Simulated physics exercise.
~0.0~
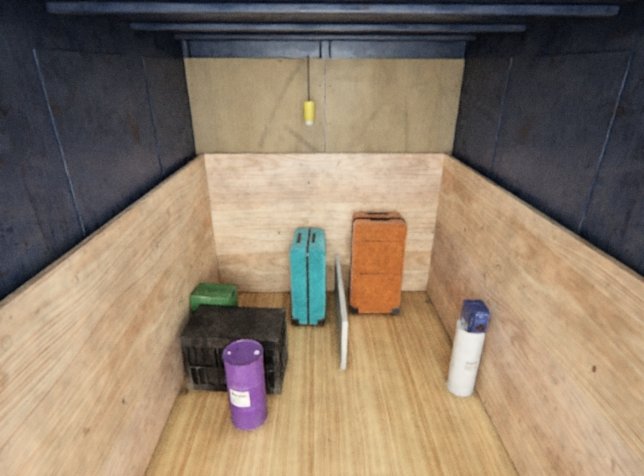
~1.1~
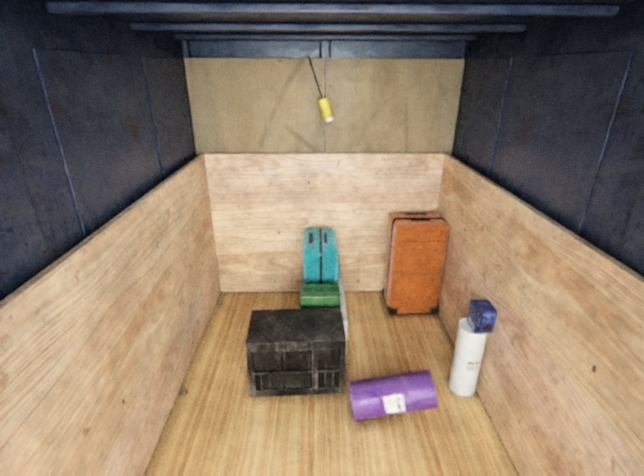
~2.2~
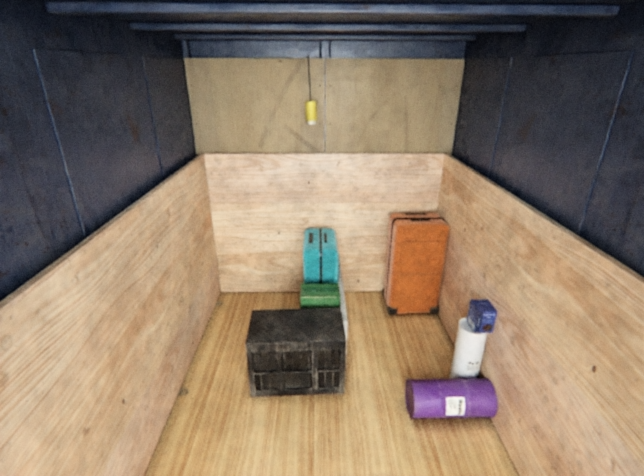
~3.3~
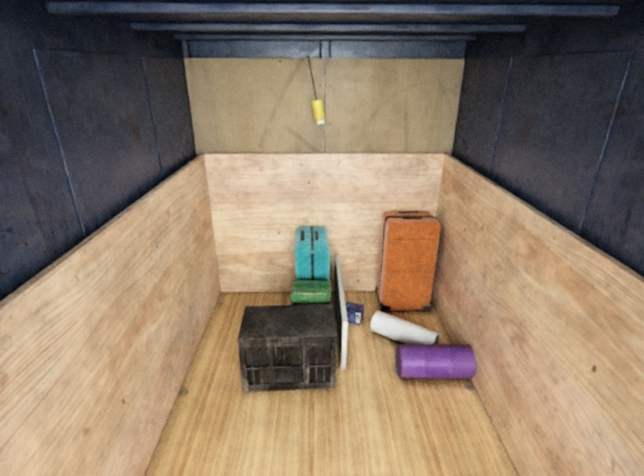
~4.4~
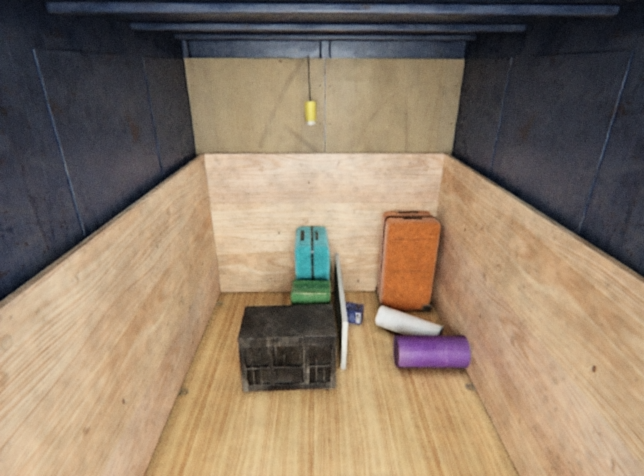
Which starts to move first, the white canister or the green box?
The green box starts to move first, shifting right while the white canister still stands in its place. The white canister only moves later, when it ends up on its side.
